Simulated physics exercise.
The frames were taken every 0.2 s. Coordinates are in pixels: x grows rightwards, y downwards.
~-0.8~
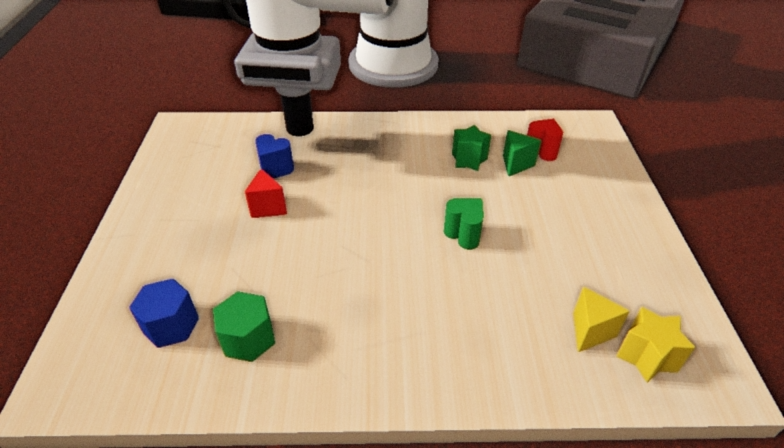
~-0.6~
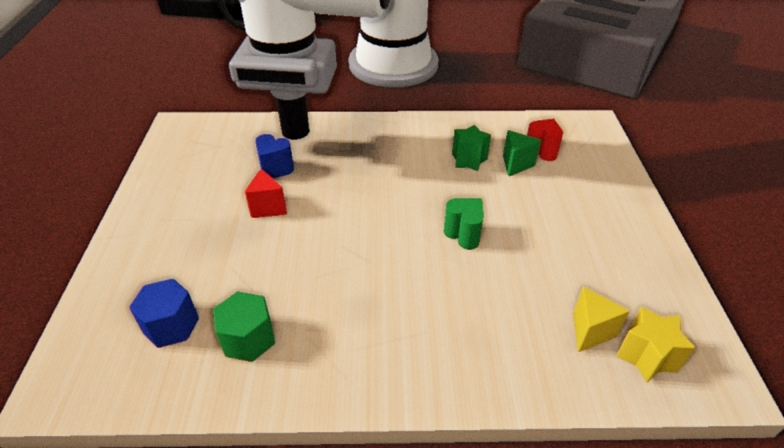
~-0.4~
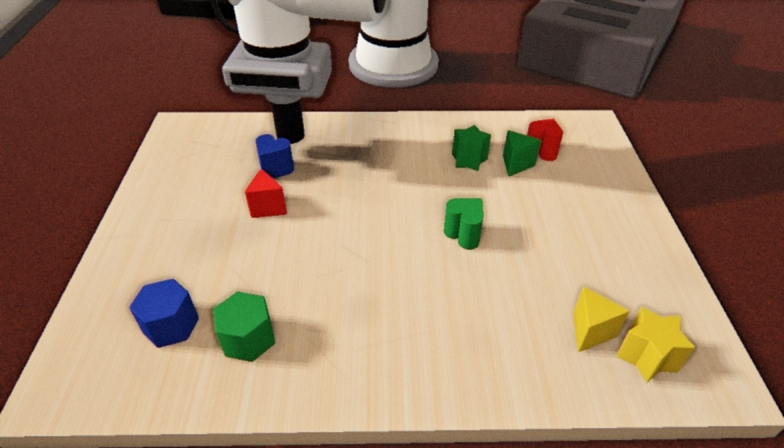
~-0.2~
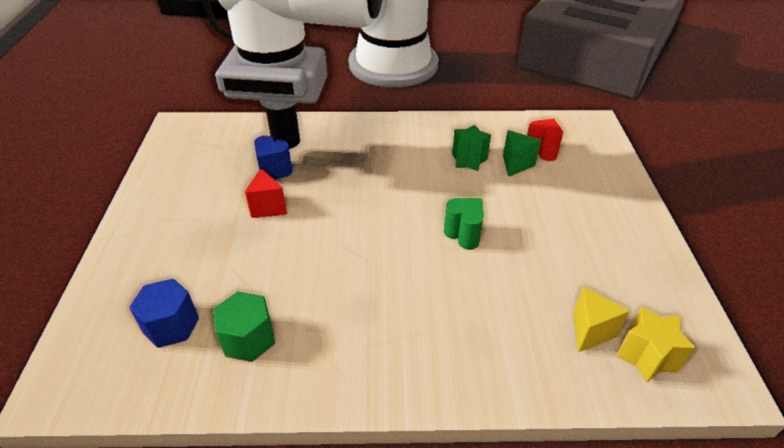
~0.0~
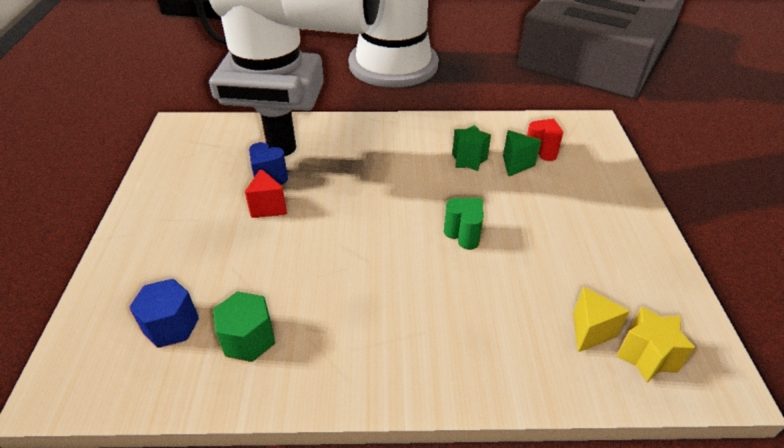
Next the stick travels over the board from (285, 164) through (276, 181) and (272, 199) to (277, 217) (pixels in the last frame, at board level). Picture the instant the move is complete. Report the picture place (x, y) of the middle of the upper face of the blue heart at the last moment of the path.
I'd expect the centre of its top face to be at (237, 184).
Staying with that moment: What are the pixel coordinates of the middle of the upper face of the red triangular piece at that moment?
The centre of its top face lies at (252, 210).
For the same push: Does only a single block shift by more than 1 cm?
Short answer: No.
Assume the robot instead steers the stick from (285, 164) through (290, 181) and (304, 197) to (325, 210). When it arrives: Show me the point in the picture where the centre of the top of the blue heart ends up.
It sits at (259, 164).
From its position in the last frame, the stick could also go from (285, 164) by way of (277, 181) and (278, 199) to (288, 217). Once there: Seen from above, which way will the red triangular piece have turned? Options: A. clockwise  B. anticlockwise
The answer is B.
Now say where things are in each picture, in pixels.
In the first frame, lower end of the stick (300, 129), tops of blocks, red triangular piece (263, 182), blue heart (271, 144).
In the second frame, stick (296, 132), blocks as before.
In the third frame, stick (291, 136), blocks as before.
In the fourth frame, stick (286, 142), blue heart (269, 145).
In the fifth frame, stick (282, 149), red triangular piece (263, 182), blue heart (264, 152).
The first path, step by step. Halfway along, stick (269, 174); red triangular piece (259, 193), turned 50° anticlockwise; blue heart (243, 176), turned 20° clockwise.
At the end, stick (274, 202); red triangular piece (252, 210), turned 45° anticlockwise; blue heart (237, 184), turned 50° clockwise.
